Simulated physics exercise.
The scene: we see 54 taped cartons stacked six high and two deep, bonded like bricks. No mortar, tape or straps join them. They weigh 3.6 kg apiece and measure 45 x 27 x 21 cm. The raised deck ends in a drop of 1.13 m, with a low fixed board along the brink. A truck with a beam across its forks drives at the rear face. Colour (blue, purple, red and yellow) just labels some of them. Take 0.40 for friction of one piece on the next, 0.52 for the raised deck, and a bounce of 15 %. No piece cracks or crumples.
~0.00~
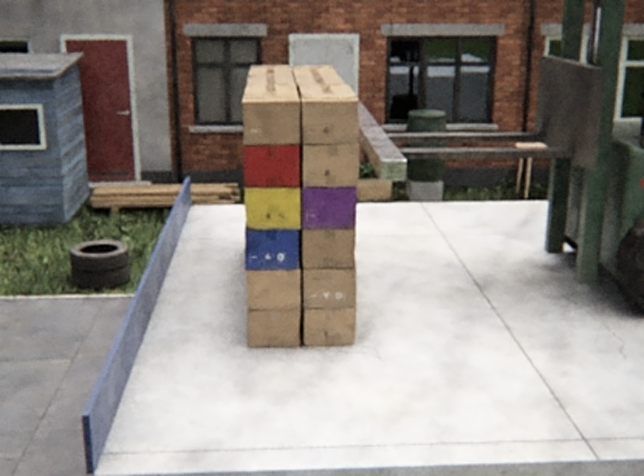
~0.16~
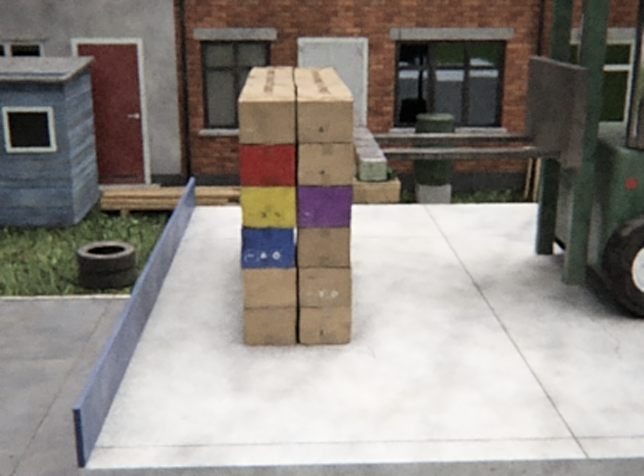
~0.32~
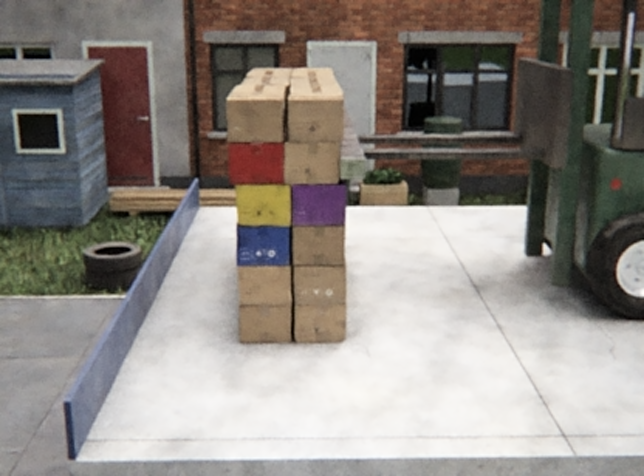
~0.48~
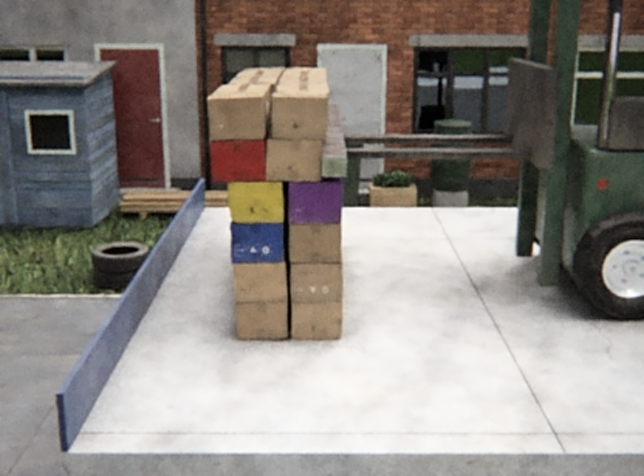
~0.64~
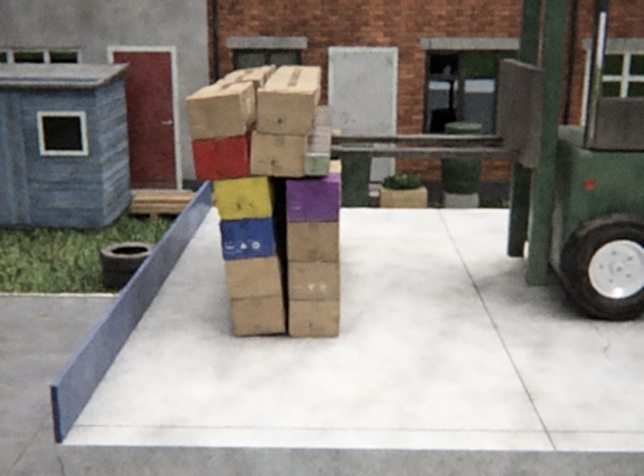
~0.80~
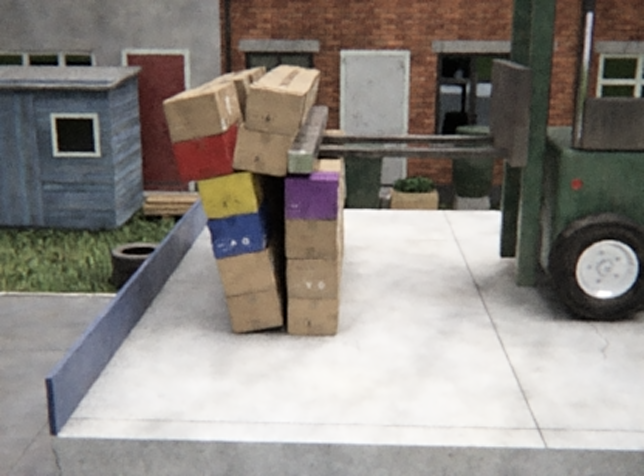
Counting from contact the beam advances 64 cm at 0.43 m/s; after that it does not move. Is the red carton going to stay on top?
It falls off.
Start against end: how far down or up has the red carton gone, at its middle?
It ends some 195 cm lower.
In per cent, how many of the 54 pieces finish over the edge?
Roughly 30 per cent of them.
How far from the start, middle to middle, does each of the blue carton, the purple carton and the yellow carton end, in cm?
Moved: Blue 60, purple 0, yellow 210.
After 1.00 s, none of the 54 cartons over the edge, 35 disturbed; red carton 21° from how it stood; blue carton 21° from how it stood.
After 1.24 s, none of the 54 cartons over the edge, 35 disturbed; red carton 41° from how it stood, 20 cm lower; blue carton 41° from how it stood.
After 1.52 s, none of the 54 cartons over the edge, 35 disturbed; red carton 72° from how it stood, 88 cm lower; yellow carton 75° from how it stood, 66 cm lower.
After 1.96 s, 14 of the 54 cartons over the edge; red carton on its side; yellow carton 45° from how it stood, 1.70 m lower.
In the end (2.8 s), 15 of the 54 cartons over the edge; red carton on its side; blue carton 36° from how it stood, 25 cm lower; yellow carton 1.76 m lower. From the last view, middles, blue carton near (165, 270).
